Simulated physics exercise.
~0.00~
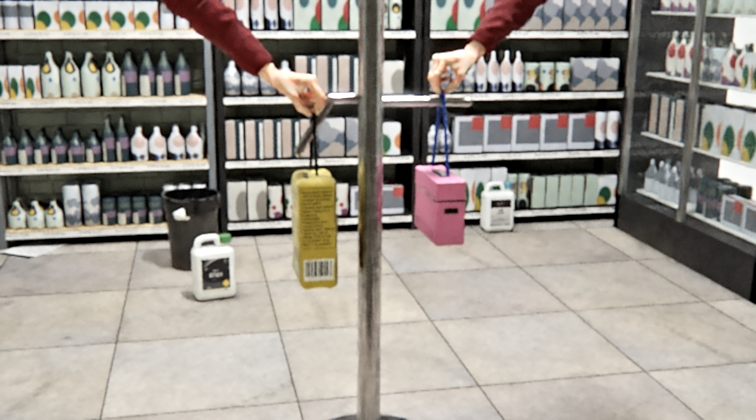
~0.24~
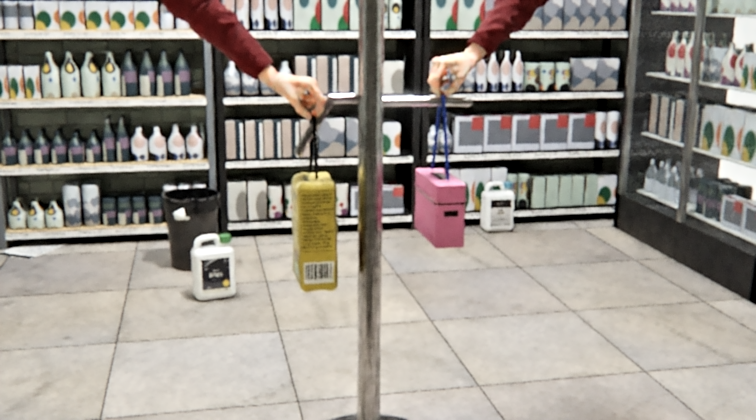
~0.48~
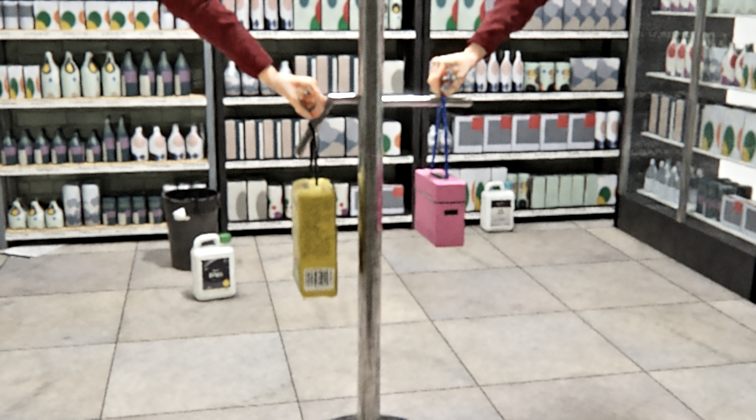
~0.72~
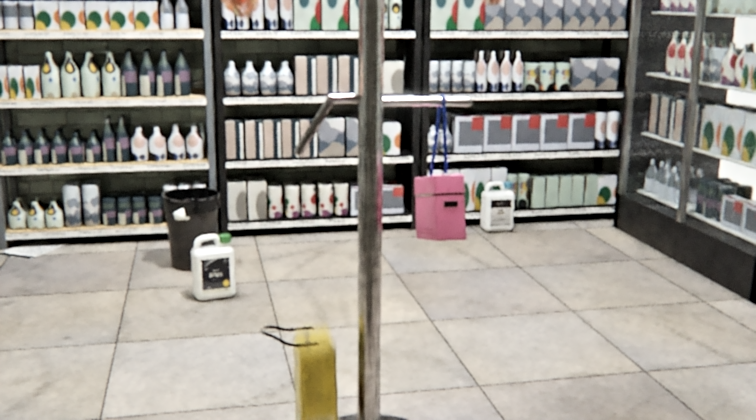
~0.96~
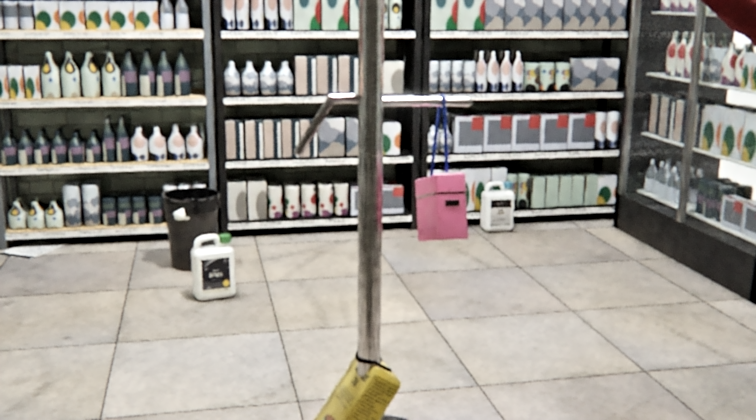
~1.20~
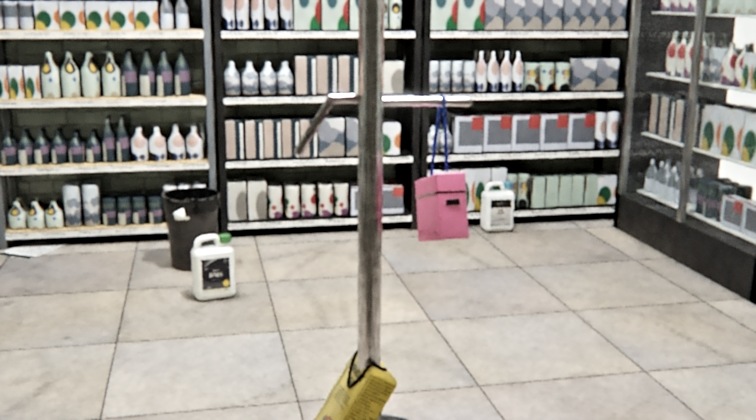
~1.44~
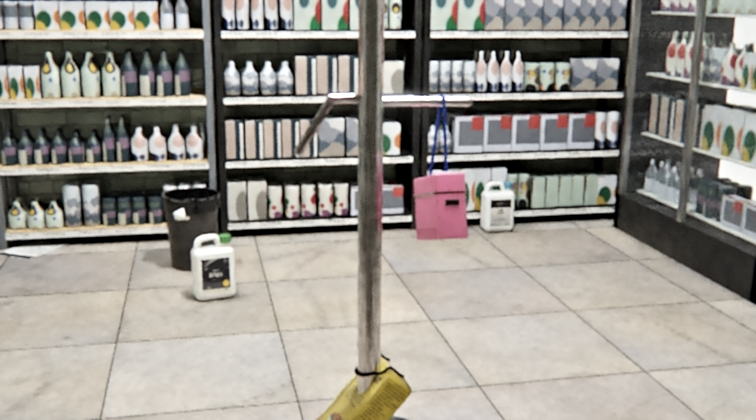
In a shop aisle, two hands hanging a yellow sack and a pink case on a stand, the sack dropping to the floor.
